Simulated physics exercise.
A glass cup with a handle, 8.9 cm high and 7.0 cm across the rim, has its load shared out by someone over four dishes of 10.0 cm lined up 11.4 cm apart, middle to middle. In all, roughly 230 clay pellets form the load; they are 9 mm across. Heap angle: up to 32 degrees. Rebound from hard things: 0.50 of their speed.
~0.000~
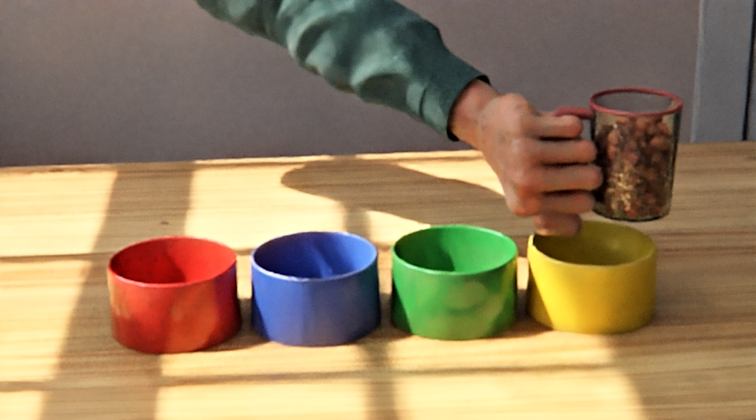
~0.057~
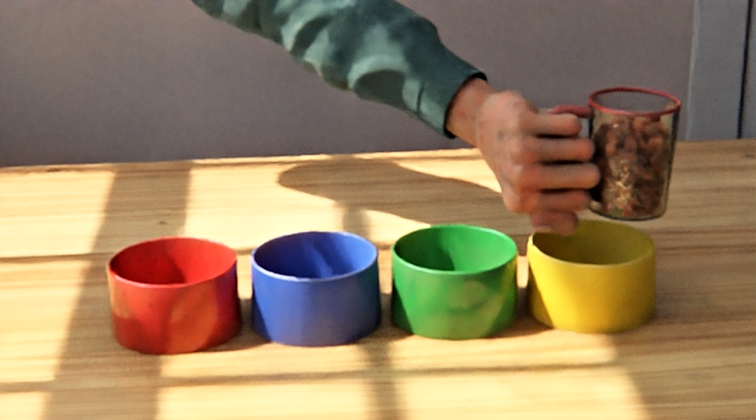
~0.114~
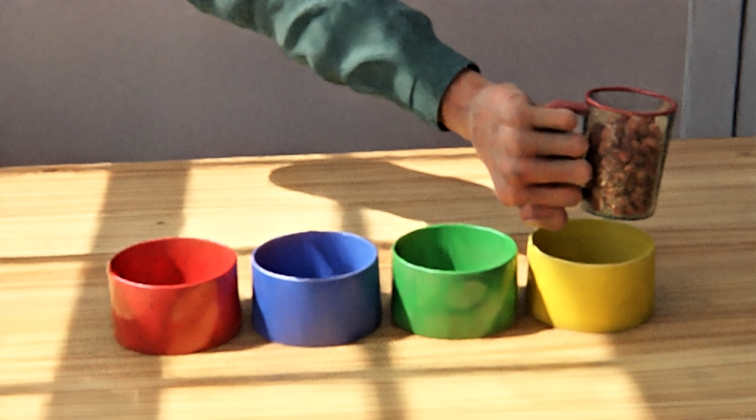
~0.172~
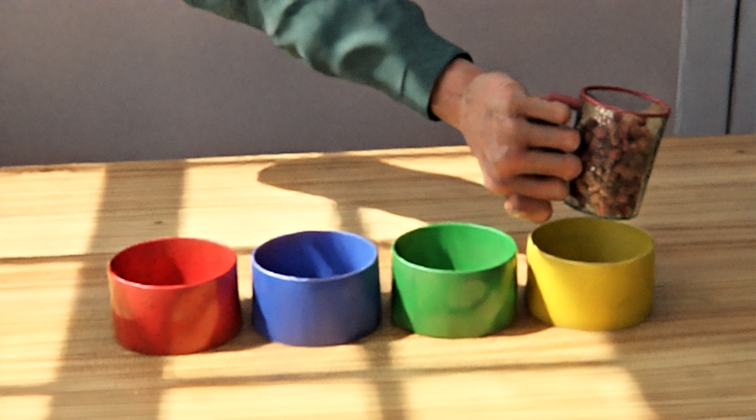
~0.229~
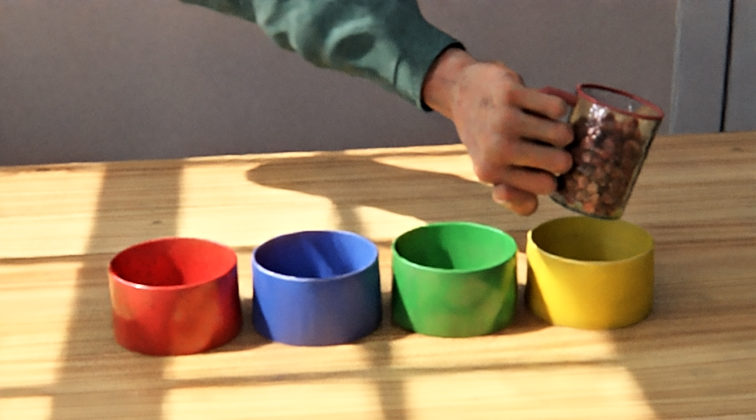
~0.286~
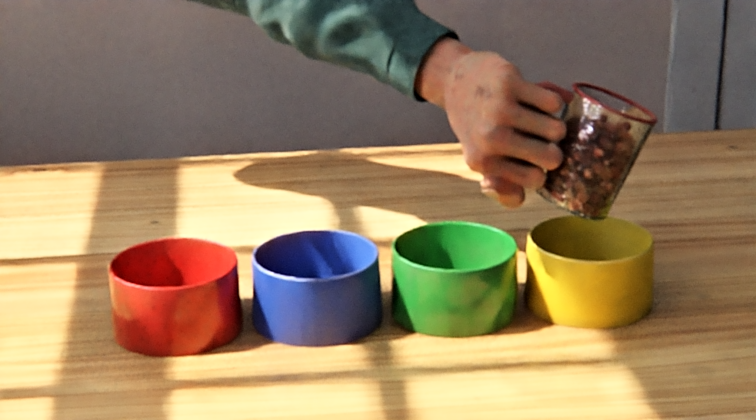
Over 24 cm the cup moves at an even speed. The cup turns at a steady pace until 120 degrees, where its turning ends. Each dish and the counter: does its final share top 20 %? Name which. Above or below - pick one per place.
Red: Below; blue: Below; green: Above; yellow: Below; counter: Below.
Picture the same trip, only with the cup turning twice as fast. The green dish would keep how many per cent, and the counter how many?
Then green ends at 10 and the counter at 10.
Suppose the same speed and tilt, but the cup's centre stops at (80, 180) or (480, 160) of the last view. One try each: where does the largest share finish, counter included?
Try 1 - green; try 2 - yellow.
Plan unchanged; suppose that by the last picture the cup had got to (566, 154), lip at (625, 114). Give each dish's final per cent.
Red 0; blue 0; green 50; yellow 0.
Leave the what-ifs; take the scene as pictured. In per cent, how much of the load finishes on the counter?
Estimate: Close to 5 %.
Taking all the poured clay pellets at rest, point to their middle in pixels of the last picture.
(457, 288) or so.
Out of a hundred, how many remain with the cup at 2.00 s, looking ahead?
Somewhere near 0 per cent.
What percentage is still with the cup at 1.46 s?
That would be some 25 per cent.
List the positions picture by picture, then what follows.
Cup at (633, 156), tilt 0 degrees, lip at (680, 101), moved 0.0 cm; middle of the pieces at (634, 163); yellow dish at (593, 243); green dish at (454, 249); blue dish at (314, 255); red dish at (173, 261), in the first frame.
Cup at (630, 155), tilt 1 degrees, lip at (678, 101), moved 0.2 cm; middle of the pieces at (631, 163), in the second frame.
Cup at (623, 154), tilt 5 degrees, lip at (674, 103), moved 0.8 cm; middle of the pieces at (623, 162), in the third frame.
Cup at (612, 154), tilt 11 degrees, lip at (667, 107), moved 1.6 cm; middle of the pieces at (612, 161), in the fourth frame.
Cup at (602, 153), tilt 17 degrees, lip at (661, 112), moved 2.4 cm; middle of the pieces at (603, 163), in the fifth frame.
Cup at (592, 153), tilt 22 degrees, lip at (653, 117), moved 3.2 cm; middle of the pieces at (591, 163); yellow dish at (590, 238); green dish at (454, 246); blue dish at (315, 254); red dish at (174, 263). Its pace works out near 100 degrees a second; the hand travels 14 cm a second, in the sixth frame.
Then, at 0.99 s, tilt 91 degrees; cup holds 100 %.
After 1.46 s, tilt 120 degrees; cup holds 25 %, green 70 %.
After 2.00 s, tilt 120 degrees; cup holds 0 %, green 95 %.
In the end, at 2.3 s, red 0 %, blue 0 %, green 95 %, yellow 0 %, counter 5 %.
